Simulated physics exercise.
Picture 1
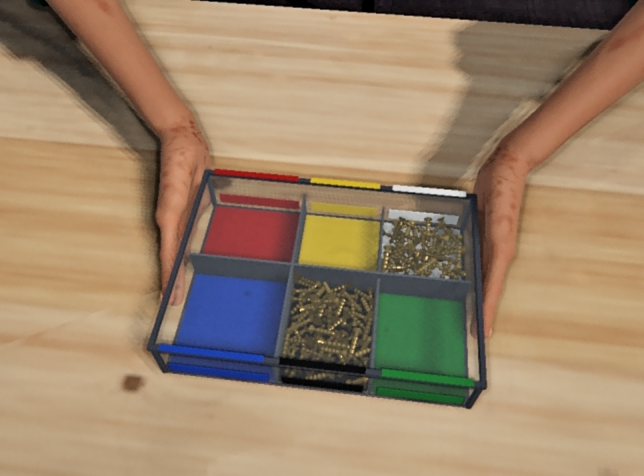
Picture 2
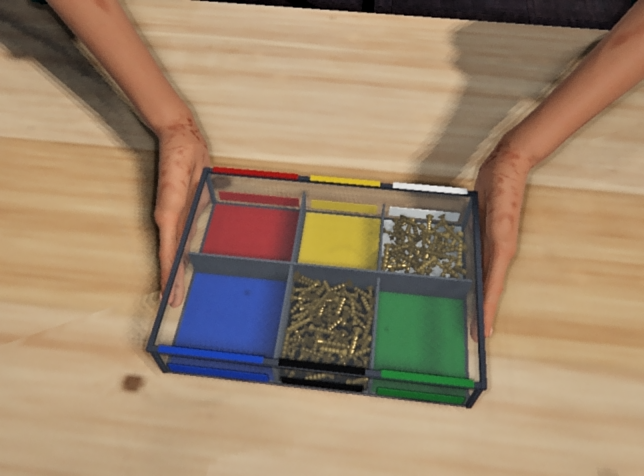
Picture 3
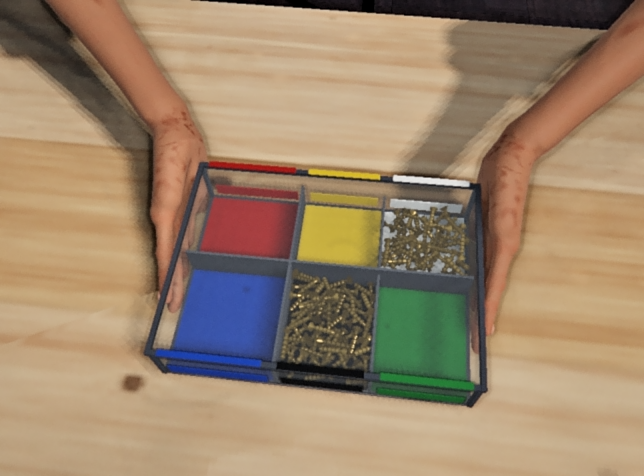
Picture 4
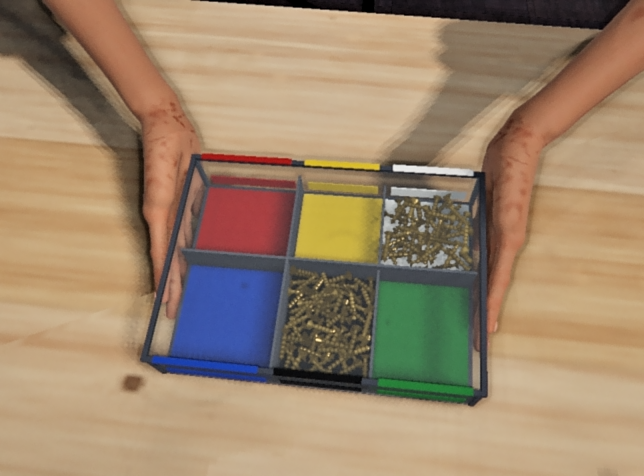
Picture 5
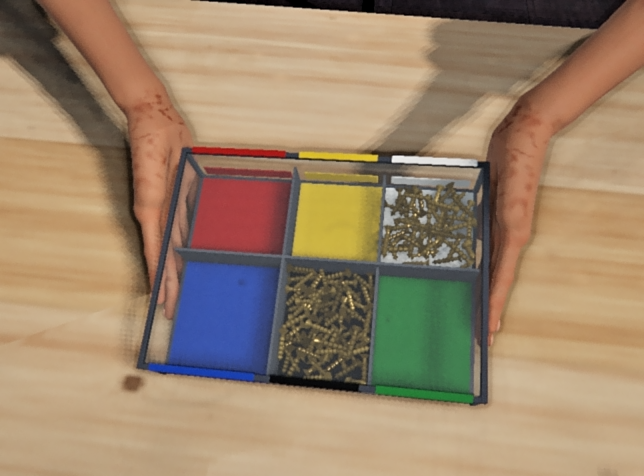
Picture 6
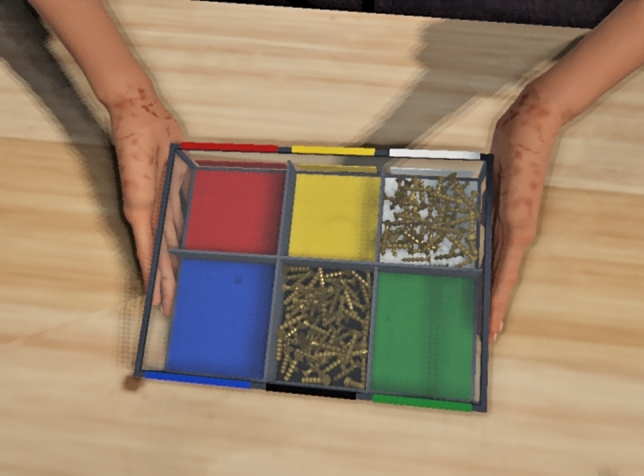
Two hands slowly tilt a clear, colour-sectioned box of brass-coloured screws on a wooden table.
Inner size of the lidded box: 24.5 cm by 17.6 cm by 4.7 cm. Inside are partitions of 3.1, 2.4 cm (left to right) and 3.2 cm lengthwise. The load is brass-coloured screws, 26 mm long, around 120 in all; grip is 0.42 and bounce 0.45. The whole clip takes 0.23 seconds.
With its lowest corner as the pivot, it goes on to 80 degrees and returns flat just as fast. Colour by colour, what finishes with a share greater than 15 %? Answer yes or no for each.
Red compartment: No, blue compartment: No, green compartment: No, yellow compartment: No, white compartment: Yes, black compartment: Yes.
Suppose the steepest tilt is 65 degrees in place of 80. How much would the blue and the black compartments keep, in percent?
Blue: 0, black: 55 (per cent).
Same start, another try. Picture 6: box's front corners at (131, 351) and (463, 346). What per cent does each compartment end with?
Final shares: Red 5%, blue 15%, green 0%, yellow 10%, white 30%, black 45%.
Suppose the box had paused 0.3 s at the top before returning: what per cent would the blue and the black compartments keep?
Result - blue: 5 %; black: 55 %.
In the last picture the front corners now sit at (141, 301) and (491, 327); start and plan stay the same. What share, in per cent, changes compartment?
It would come to roughly 15 percent.
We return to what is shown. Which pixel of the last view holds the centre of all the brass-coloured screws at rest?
Centre at rest: Approx. (355, 349) px.
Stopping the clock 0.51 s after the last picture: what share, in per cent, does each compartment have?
You'd see red at 0, blue at 0, green at 0, yellow at 0, white at 40 and black at 55 per cent.
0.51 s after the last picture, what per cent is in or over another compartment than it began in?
About 5 percent.
Then, 0.51 s after the last picture, tilt 78 degrees; white 40 %, black 55 %.
Then, 0.85 s after the last picture, tilt 31 degrees; green 5 %, white 35 %, black 55 %.
Then, 1.28 s after the last picture, tilt 0 degrees; green 5 %, white 35 %, black 55 %.
In the end, red 0 %, blue 5 %, green 5 %, yellow 5 %, white 35 %, black 55 %.
